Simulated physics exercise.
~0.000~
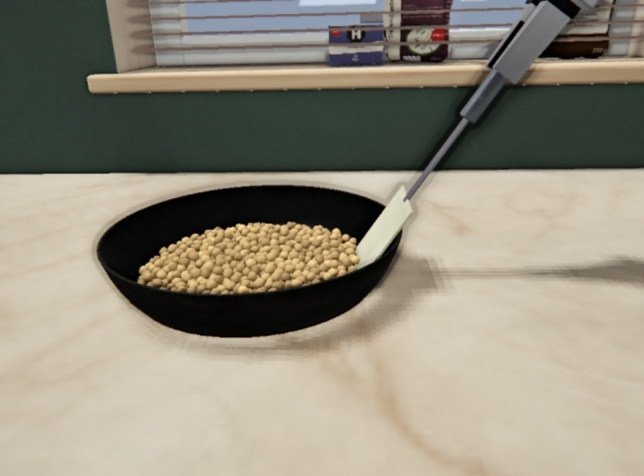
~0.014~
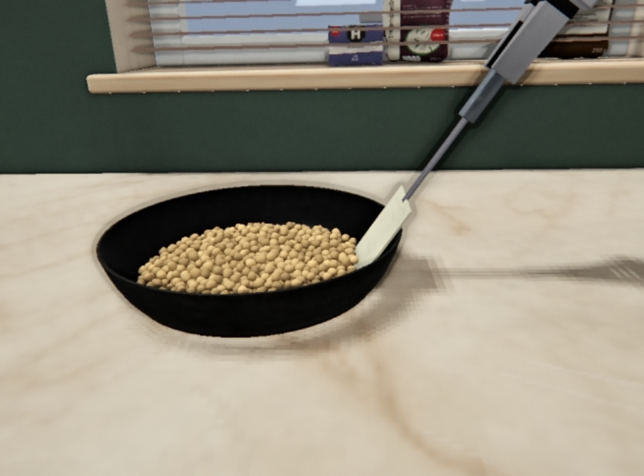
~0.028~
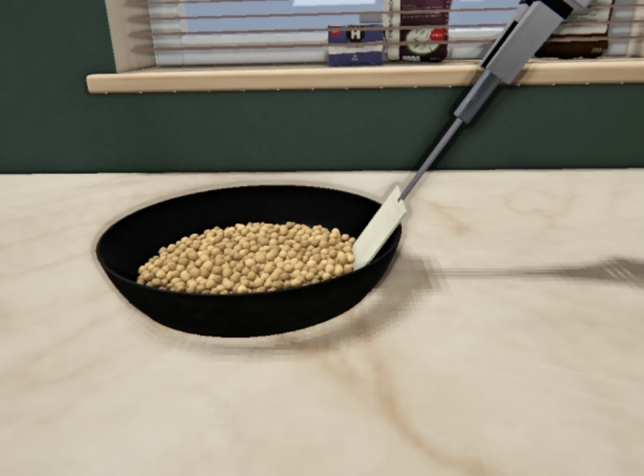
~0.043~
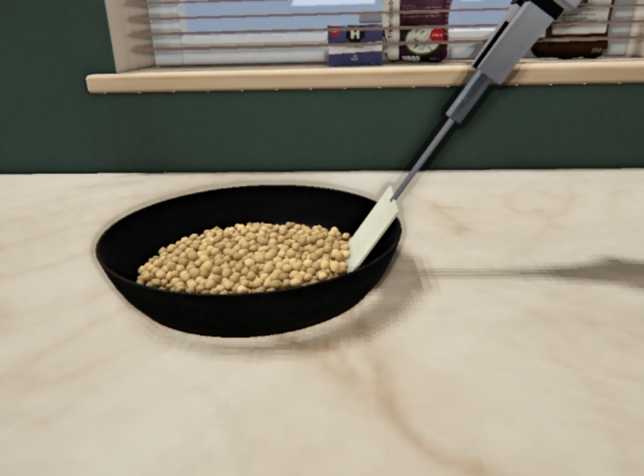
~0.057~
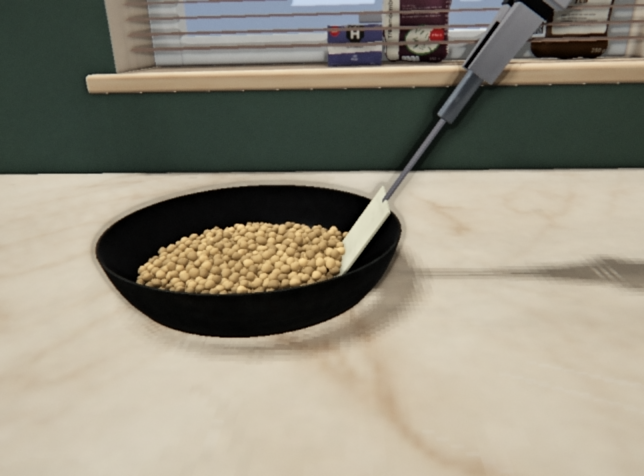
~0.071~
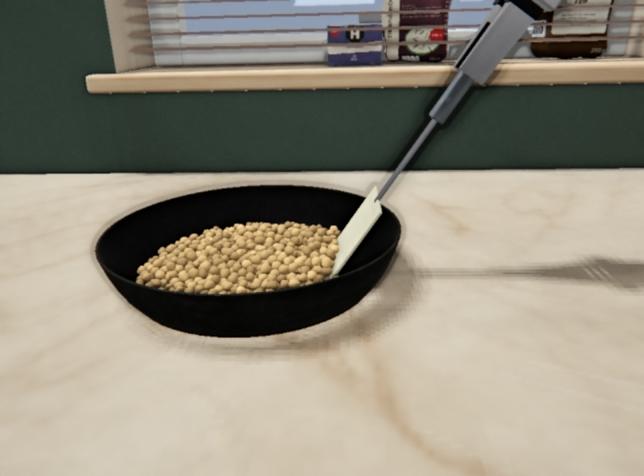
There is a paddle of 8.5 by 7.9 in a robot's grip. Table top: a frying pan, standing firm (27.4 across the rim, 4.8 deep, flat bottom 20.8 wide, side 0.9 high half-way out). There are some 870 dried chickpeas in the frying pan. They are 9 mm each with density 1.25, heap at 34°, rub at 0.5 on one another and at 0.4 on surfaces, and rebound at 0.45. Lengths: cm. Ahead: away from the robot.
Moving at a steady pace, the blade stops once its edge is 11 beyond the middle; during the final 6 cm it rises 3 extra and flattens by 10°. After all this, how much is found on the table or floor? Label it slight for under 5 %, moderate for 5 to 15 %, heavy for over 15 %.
Label: Moderate.
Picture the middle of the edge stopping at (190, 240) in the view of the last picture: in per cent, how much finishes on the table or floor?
Something near 0 in a hundred.
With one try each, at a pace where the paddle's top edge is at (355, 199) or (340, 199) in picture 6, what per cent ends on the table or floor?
Near 20 per cent in the first try and near 20 per cent in the second.
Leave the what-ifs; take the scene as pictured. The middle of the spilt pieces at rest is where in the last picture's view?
Around pixel (53, 270).
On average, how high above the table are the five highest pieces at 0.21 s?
About 4 cm.
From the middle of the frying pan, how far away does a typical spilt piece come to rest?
Looks like roughly 22 centimetres to me.
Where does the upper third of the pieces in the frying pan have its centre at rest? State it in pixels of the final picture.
(166, 250).
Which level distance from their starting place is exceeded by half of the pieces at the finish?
Some 3 cm.
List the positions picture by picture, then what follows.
Paddle top edge at (408, 198), sloping 56°; upper third of the load around (260, 256), from x 140 to 355, top at y 225; 869 in the frying pan, in the first picture.
Paddle top edge at (406, 198), sloping 56°; upper third of the load around (261, 256), from x 140 to 355, top at y 225, in the second picture.
Paddle top edge at (402, 198), sloping 56°; upper third of the load around (262, 256), from x 140 to 355, top at y 225, in the third picture.
Paddle top edge at (394, 198), sloping 56°; upper third of the load around (266, 255), from x 140 to 355, top at y 225, in the fourth picture.
Paddle top edge at (386, 198), sloping 56°; upper third of the load around (267, 254), from x 140 to 355, top at y 225, in the fifth picture.
Paddle top edge at (378, 198), sloping 56°; upper third of the load around (270, 254), from x 140 to 355, top at y 225; 869 in the frying pan, in the sixth picture.
After 0.21 s, sloping 56°, highest piece 4 above the table; 869 in the frying pan.
After 0.34 s, sloping 53°, highest piece 5 above the table; 869 in the frying pan.
After 0.61 s, sloping 46°, highest piece 5 above the table; 781 in the frying pan, 83 on the table or floor, 5 on the blade or in flight.
After 1.66 s, sloping 46°, highest piece 5 above the table; 780 in the frying pan, 89 on the table or floor.
At rest, 780 in the frying pan, 89 on the table or floor. That is 10 % on the table or floor.
